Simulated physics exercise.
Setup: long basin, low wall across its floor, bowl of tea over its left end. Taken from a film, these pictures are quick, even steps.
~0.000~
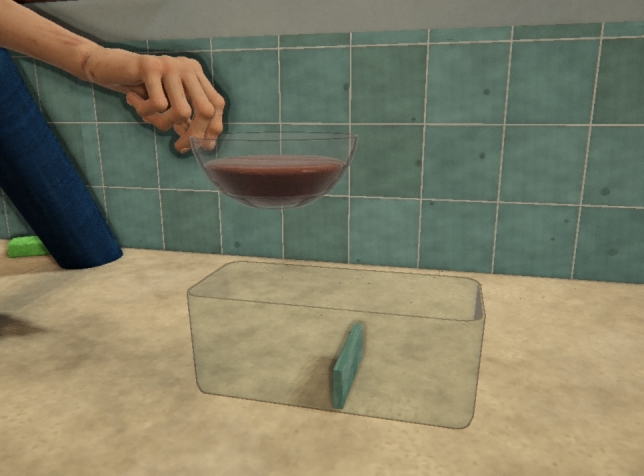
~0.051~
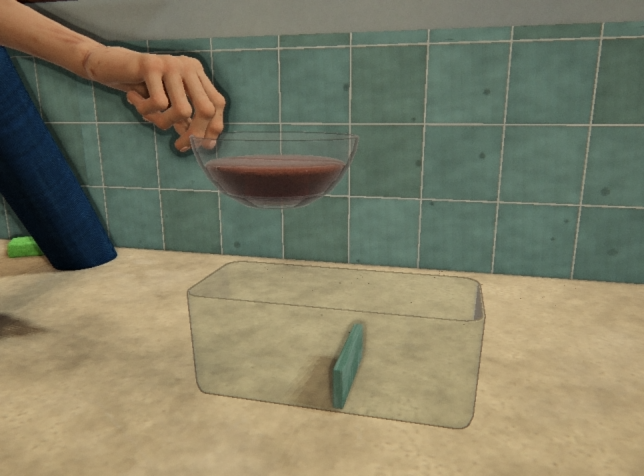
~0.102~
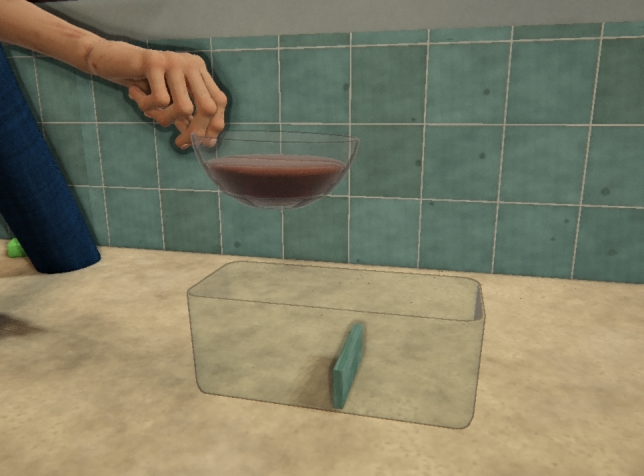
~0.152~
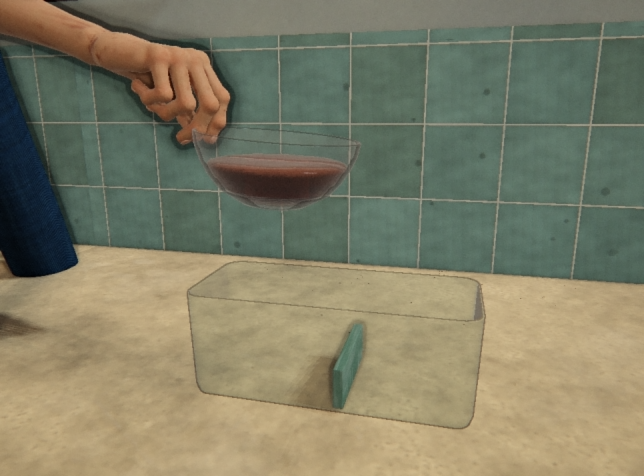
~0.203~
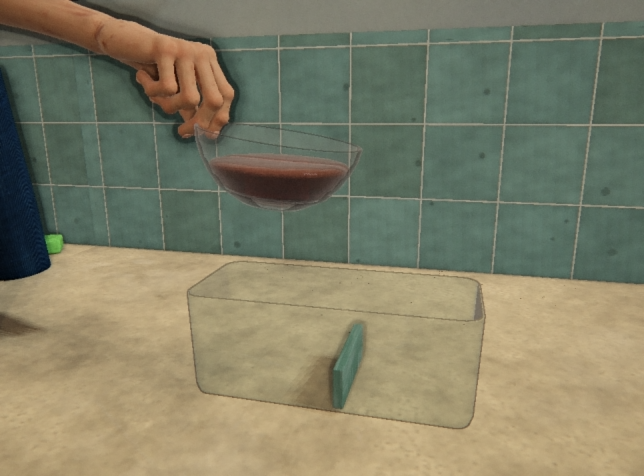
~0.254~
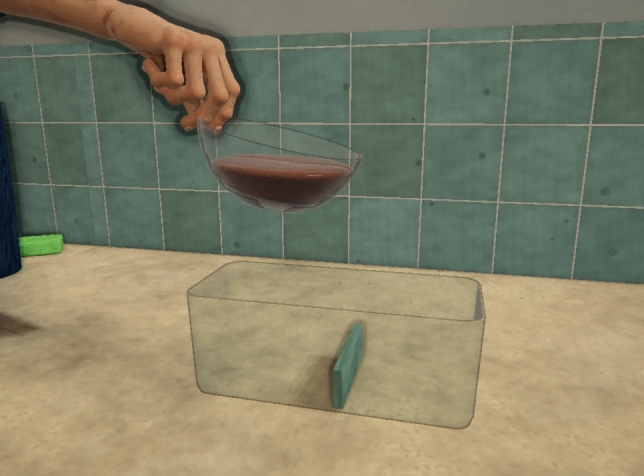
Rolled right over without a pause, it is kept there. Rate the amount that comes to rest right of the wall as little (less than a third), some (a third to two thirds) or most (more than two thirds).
Most.
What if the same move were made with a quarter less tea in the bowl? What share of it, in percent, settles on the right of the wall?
Roughly 80 percent.
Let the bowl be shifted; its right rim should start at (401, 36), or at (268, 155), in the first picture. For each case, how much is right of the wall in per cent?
First place gives some 75 %, second place some 10 %.
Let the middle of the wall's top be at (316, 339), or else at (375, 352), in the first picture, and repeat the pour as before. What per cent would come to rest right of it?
Respectively 95 and 60 per cent, approximately.
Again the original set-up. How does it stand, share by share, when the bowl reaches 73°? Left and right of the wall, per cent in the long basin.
Split is about 0 % to the left and 30 % to the right.
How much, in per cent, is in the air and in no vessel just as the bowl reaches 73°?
Around 40 in a hundred.
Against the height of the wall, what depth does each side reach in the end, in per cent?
10 per cent for the left part, 60 for the right.
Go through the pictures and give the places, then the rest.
In the first frame, it leans 0°; its right rim is at (356, 139); the tea meets the walls at (213, 160) and (347, 163); the long basin's rim runs from (209, 278) to (482, 300); the wall's top is at (349, 346).
In the second frame, it leans 1°; its right rim is at (356, 139); the tea meets the walls at (213, 160) and (347, 164).
In the third frame, it leans 2°; its right rim is at (357, 142); the tea meets the walls at (213, 159) and (348, 165).
In the fourth frame, it leans 5°; its right rim is at (358, 147); the tea meets the walls at (215, 158) and (348, 167).
In the fifth frame, it leans 9°; its right rim is at (360, 153); the tea meets the walls at (218, 157) and (350, 167).
In the sixth frame, it leans 14°; its right rim is at (361, 161); the tea meets the walls at (220, 158) and (353, 169).
A moment on, the bowl is tipped part way and 34 per cent is still to pour, 0 is left of the wall and 28 right of it.
Next, the bowl is tipped right over and 0 per cent is still to pour, 15 is left of the wall and 83 right of it.
Then the bowl is tipped right over and 0 per cent is still to pour, 16 is left of the wall and 83 right of it.
Later the bowl is tipped right over and 0 per cent is still to pour, 16 is left of the wall and 83 right of it.
Finally, 16 per cent lies left of the wall, 83 right of it and 1 outside.
